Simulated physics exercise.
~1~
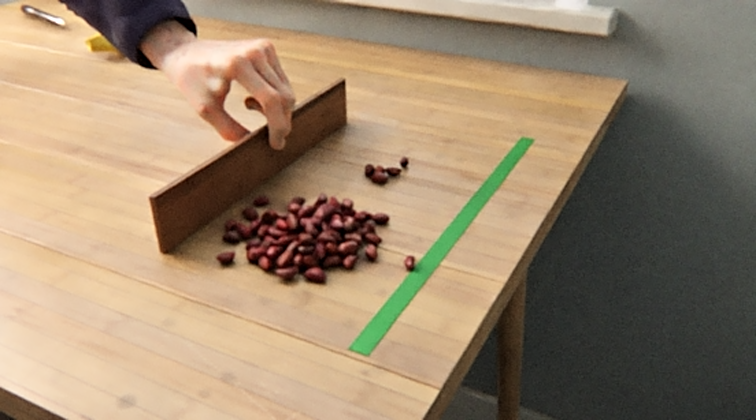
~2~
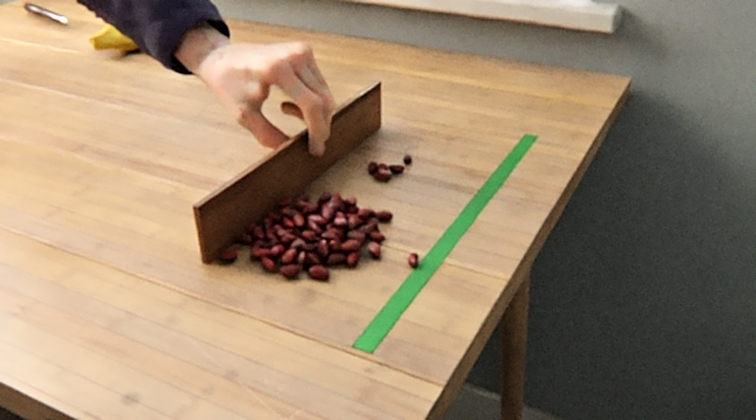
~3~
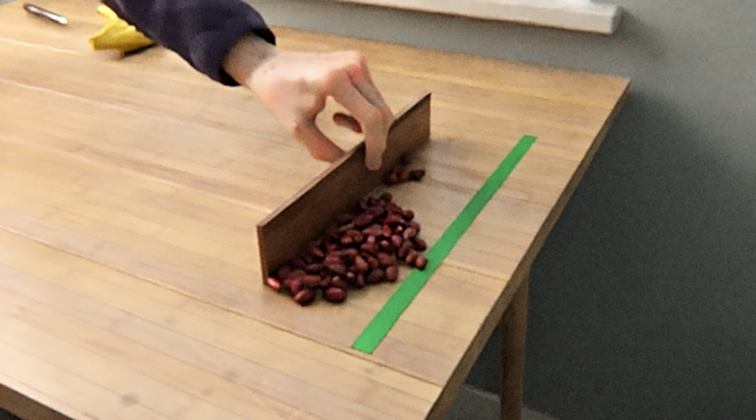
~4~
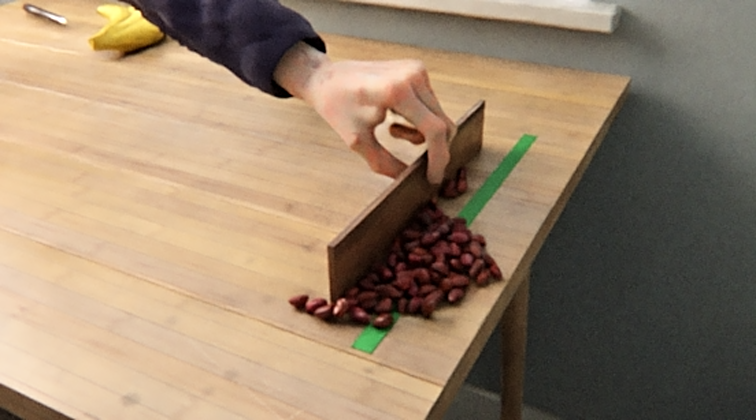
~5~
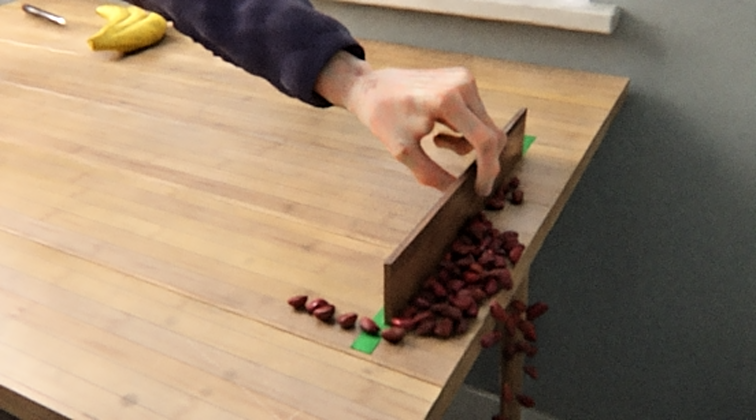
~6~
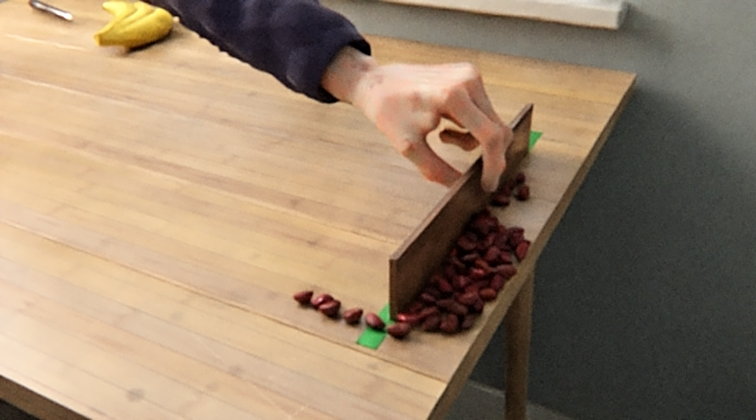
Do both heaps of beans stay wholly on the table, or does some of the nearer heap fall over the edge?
Some of the nearer heap falls over the edge, while the whole farther heap stops short of it and stays on the table.
